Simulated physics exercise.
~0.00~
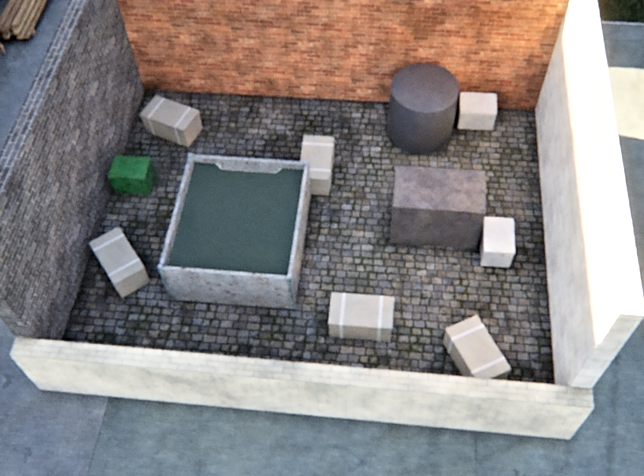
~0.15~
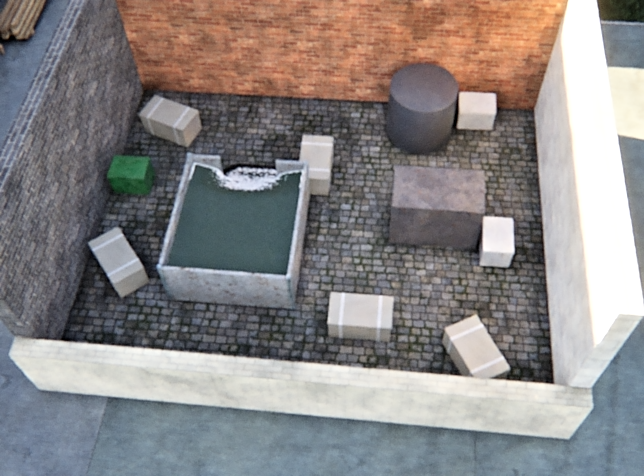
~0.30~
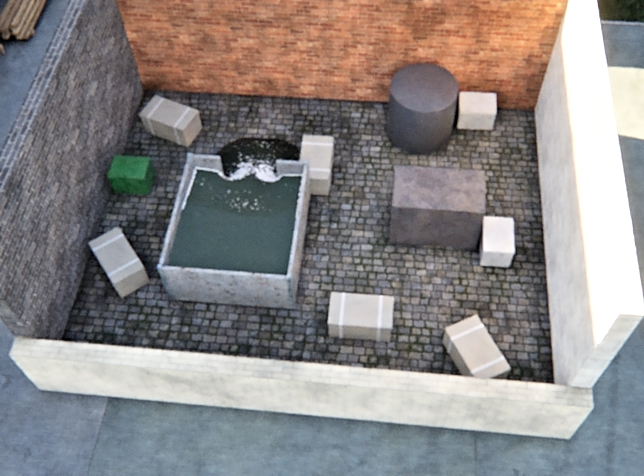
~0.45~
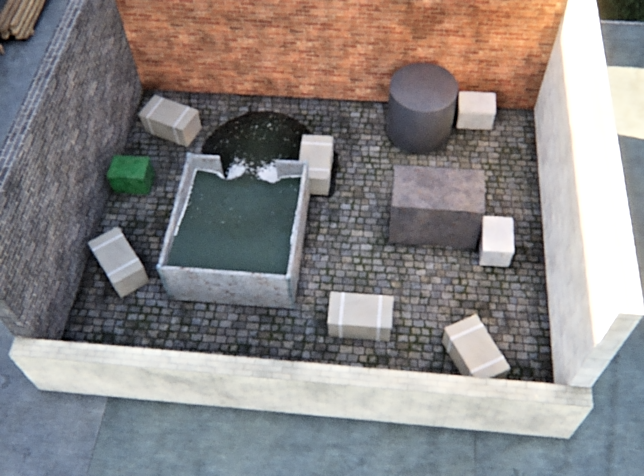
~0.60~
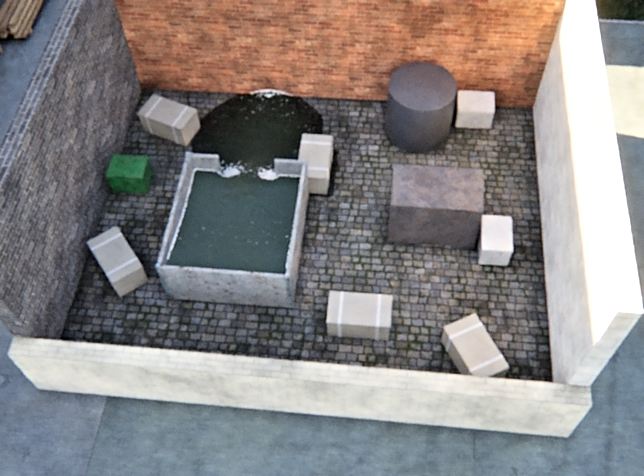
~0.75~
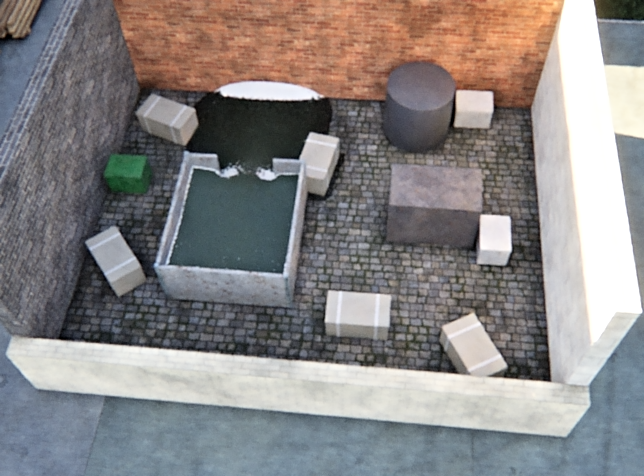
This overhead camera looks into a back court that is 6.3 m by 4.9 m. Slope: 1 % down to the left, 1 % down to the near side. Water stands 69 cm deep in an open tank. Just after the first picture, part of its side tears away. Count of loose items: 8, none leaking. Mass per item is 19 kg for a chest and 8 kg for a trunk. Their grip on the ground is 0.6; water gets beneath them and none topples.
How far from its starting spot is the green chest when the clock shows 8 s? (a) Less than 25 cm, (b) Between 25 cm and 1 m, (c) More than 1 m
More than 1 m (c).
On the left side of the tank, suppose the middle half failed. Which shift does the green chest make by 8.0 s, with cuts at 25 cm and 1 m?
The answer: The green chest is taken far off.
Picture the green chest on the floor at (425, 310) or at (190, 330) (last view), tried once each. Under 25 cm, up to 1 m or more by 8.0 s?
Run 1: It remains nearly still. Run 2: It is pushed a bit.
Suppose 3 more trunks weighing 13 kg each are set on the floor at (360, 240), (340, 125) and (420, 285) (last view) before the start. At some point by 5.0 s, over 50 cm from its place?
Well, in that order it's higher, higher and lower.
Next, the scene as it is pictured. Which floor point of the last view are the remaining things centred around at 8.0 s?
Somewhere near (350, 275).
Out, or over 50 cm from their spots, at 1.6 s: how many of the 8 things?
It comes to 0.
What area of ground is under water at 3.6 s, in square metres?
Somewhere about 20 m2, give or take.
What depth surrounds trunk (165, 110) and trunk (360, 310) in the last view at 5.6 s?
I'd put it at 5 cm and 6 cm respectively.
After 1.6 s the green chest is near (126, 166), 0.0 m from its start, aground; 0 afloat.
After 3.6 s the green chest is near (144, 245), 1.5 m from its start, aground; 1 afloat.
After 5.6 s the green chest is near (136, 302), 2.3 m from its start, aground; 4 afloat.
After 8.0 s the green chest is near (170, 310), 2.6 m from its start, afloat; 5 afloat.
